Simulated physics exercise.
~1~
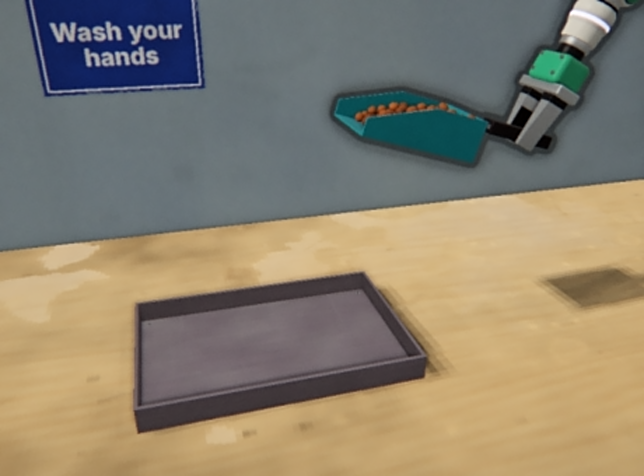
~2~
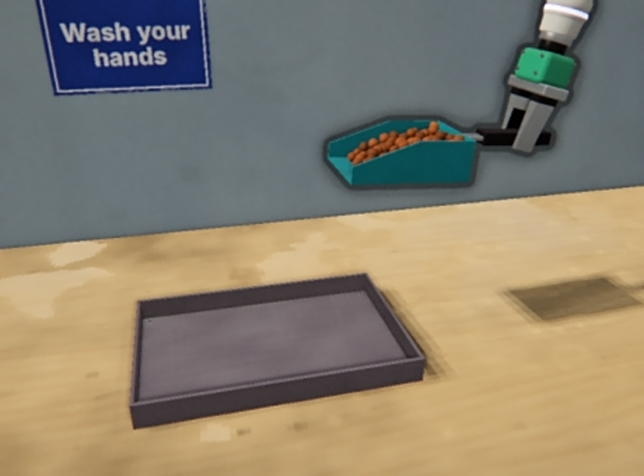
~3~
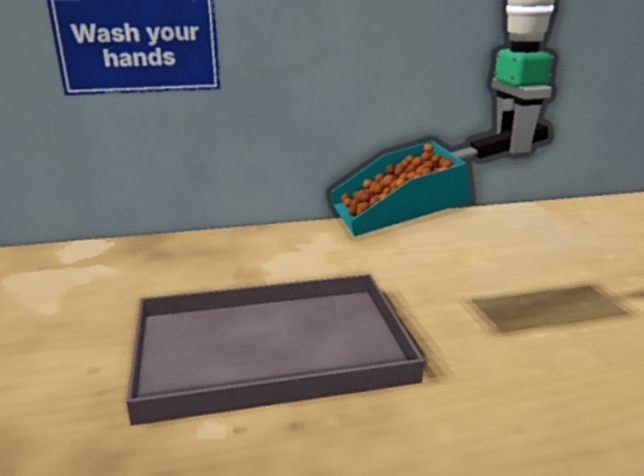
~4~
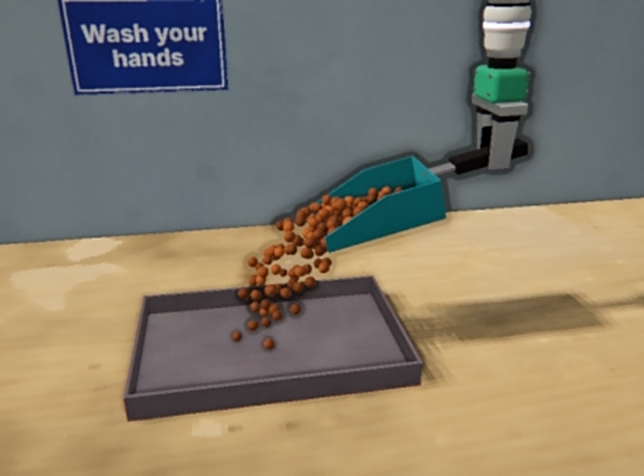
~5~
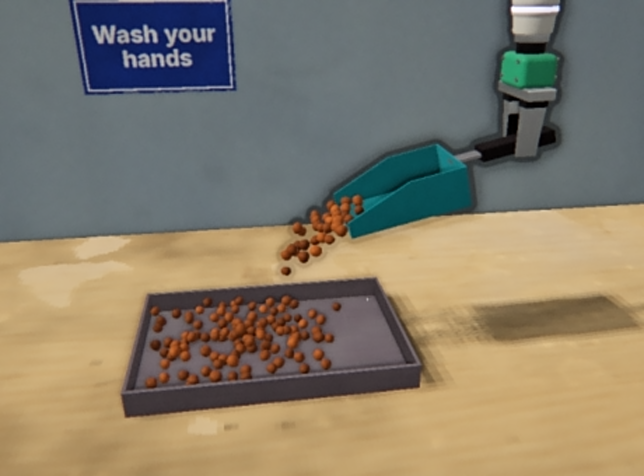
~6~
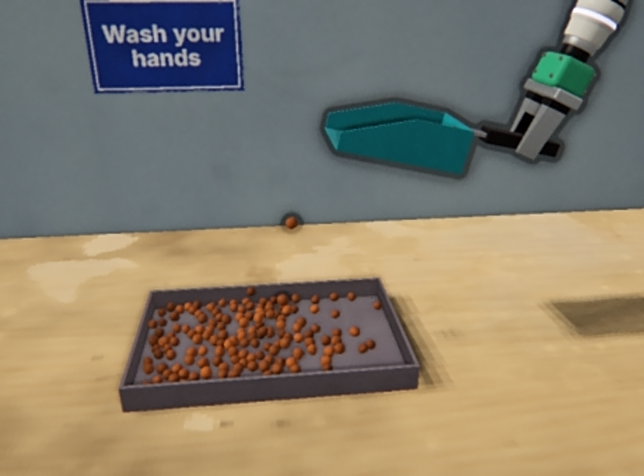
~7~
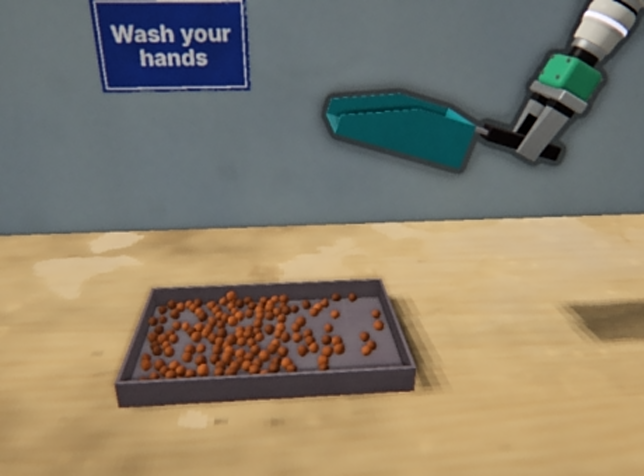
A pale wooden worktop stands against a grey-blue wall with a blue "Wash your hands" sign at upper left, seen from slightly above. A shallow dark grey tray rests on it, and at upper right a robot arm with a green joint holds a teal scoop heaped with brown hazelnuts. The arm lowers the scoop and tips it toward the tray. It moves the scoop left, and nuts pour out, then draws it back right as more tumble down. The scoop rises and tilts back, emptied, while a last nut drops. The nuts end scattered across the tray.
